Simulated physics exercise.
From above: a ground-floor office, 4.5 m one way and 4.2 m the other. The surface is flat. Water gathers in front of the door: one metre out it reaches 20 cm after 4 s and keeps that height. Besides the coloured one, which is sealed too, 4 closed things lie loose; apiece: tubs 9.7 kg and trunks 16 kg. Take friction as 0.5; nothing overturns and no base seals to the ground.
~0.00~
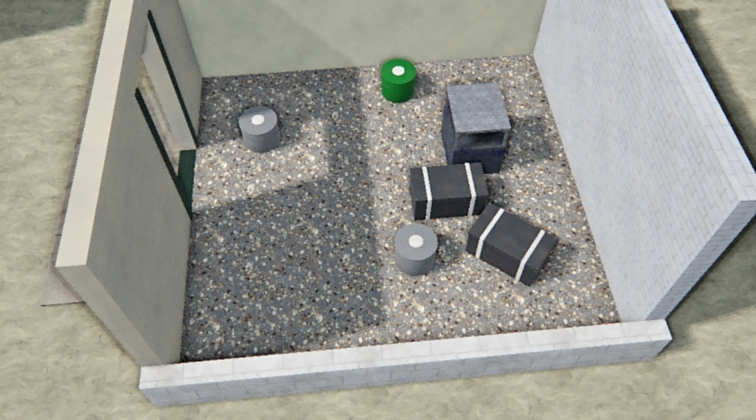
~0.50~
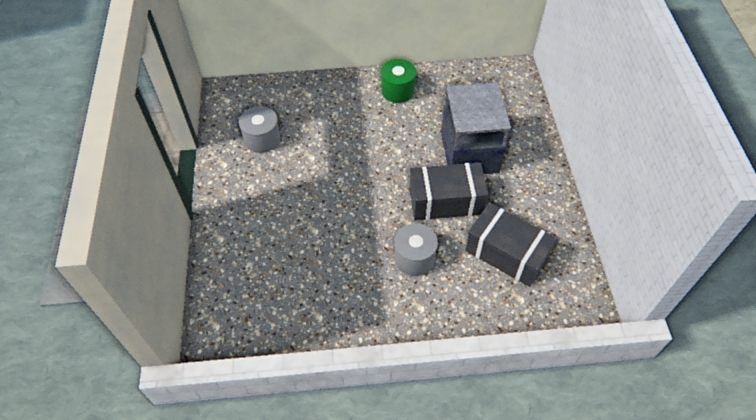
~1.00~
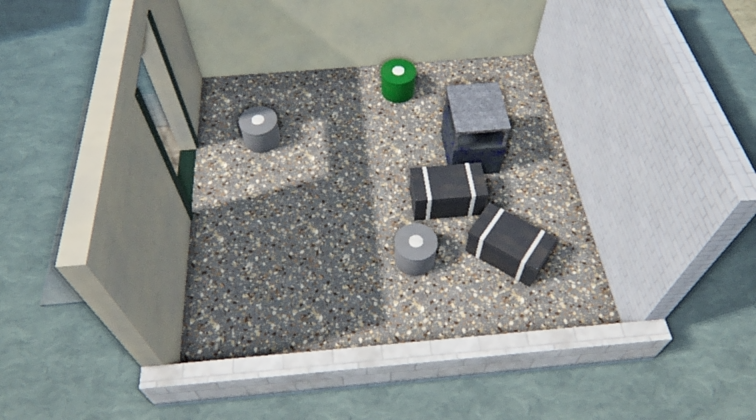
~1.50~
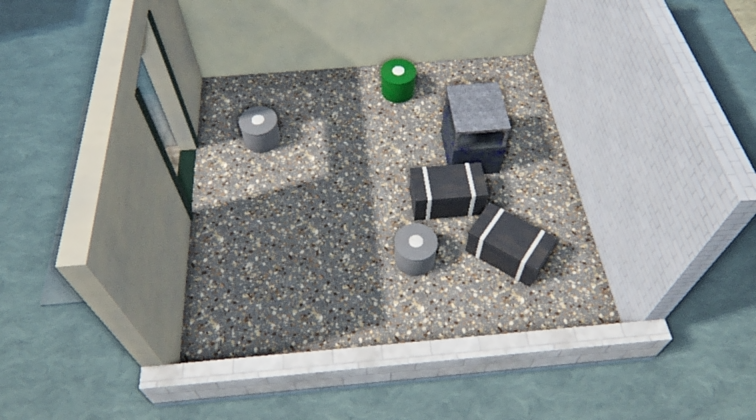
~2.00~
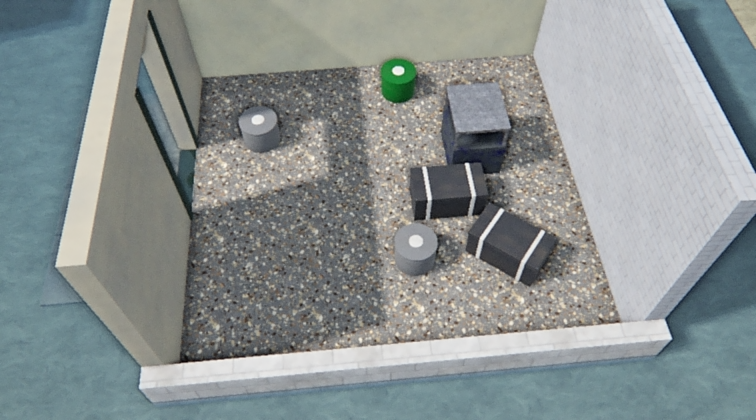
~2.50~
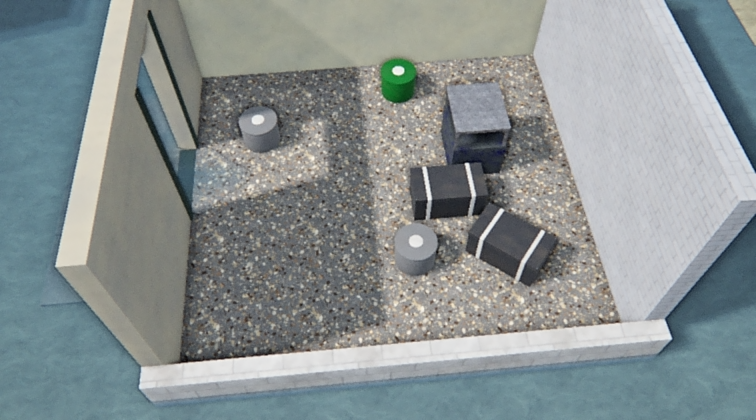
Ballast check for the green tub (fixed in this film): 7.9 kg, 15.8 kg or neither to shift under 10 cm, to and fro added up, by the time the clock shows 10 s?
I expect that only the larger load is enough.
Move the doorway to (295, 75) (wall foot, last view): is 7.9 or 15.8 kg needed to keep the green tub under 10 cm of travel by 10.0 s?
In that case the lower weight is enough.
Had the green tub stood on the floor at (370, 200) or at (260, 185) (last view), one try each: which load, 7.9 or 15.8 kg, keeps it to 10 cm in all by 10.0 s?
In that order: It takes the larger; neither is enough.
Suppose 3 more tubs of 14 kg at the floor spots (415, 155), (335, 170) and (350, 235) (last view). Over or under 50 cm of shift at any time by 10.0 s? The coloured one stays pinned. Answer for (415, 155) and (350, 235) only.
In that order: Short of it, short of it.
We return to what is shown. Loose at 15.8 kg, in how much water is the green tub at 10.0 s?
About 6 cm.
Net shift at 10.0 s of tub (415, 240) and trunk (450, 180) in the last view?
In that order: 60 cm, 80 cm.
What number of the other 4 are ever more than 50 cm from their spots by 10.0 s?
3 of them.
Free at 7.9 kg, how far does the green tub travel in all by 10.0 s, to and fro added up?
Some 20 cm in all.
After 3.5 s the green tub would be 0 cm from its start with 7.9 kg and 0 cm from its start with 15.8 kg; 0 cm of water round it then.
After 4.5 s the green tub would be 0 cm from its start with 7.9 kg and 0 cm from its start with 15.8 kg; 0 cm of water round it then.
After 7.0 s the green tub would be 0 cm from its start with 7.9 kg and 0 cm from its start with 15.8 kg; 4 cm of water round it then.
After 10.0 s the green tub would be 17 cm from its start with 7.9 kg and 0 cm from its start with 15.8 kg; 6 cm of water round it then.
